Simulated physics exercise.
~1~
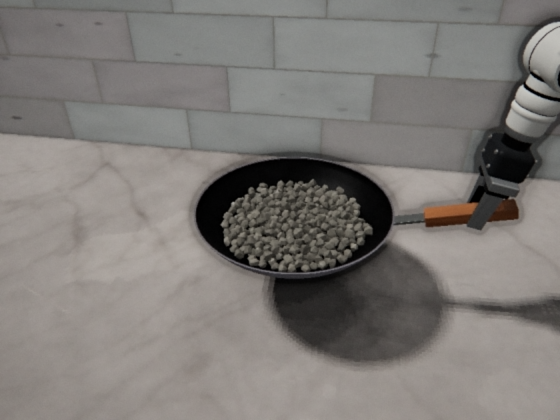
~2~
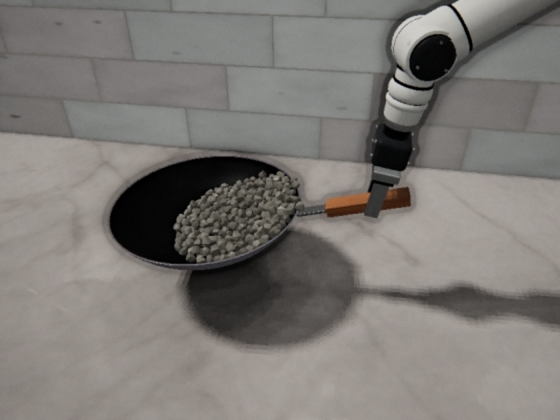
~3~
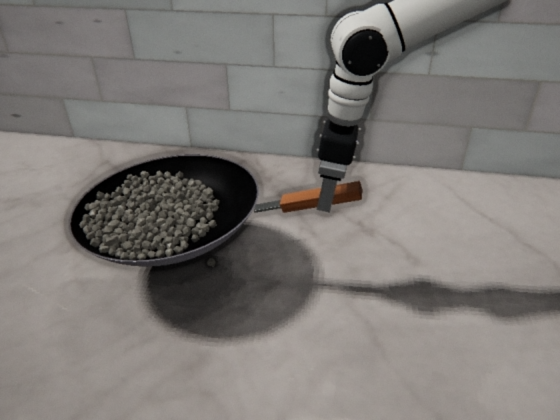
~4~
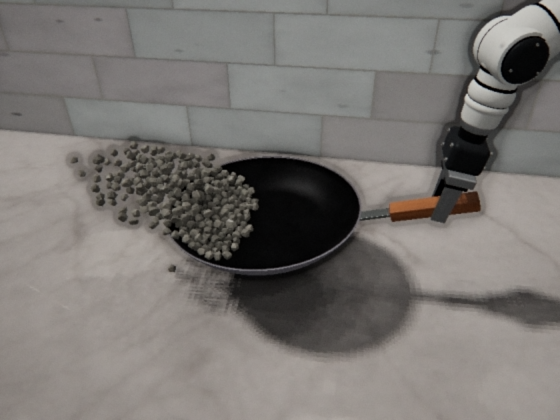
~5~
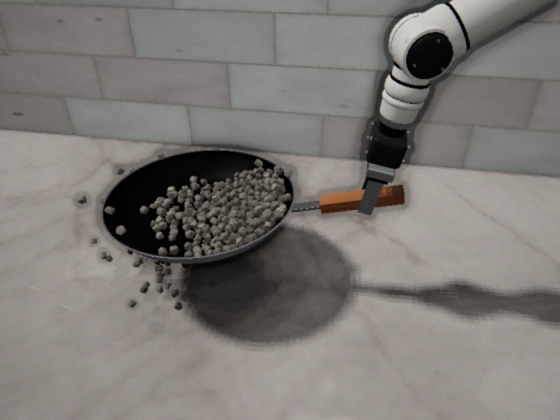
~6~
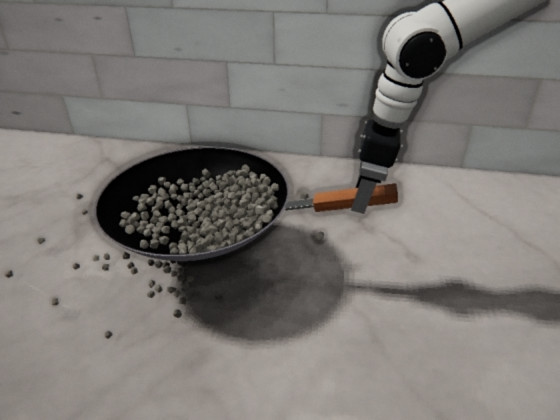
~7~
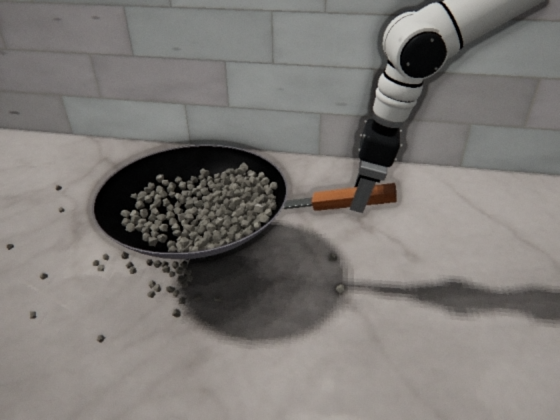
A black frying pan full of small grey pebbles is held by its orange-brown handle in the gripper of a white and black robot arm, above a pale marbled countertop. The view looks slightly down, with a wall of grey and bluish tiles behind. The arm carries the pan left, and the pebbles bunch to the right before sliding to the left side. As it pulls back right, they spill over the left rim in a cloud. The pan moves left again, catching most of them, and stops level, with stray pebbles scattered below and around it.
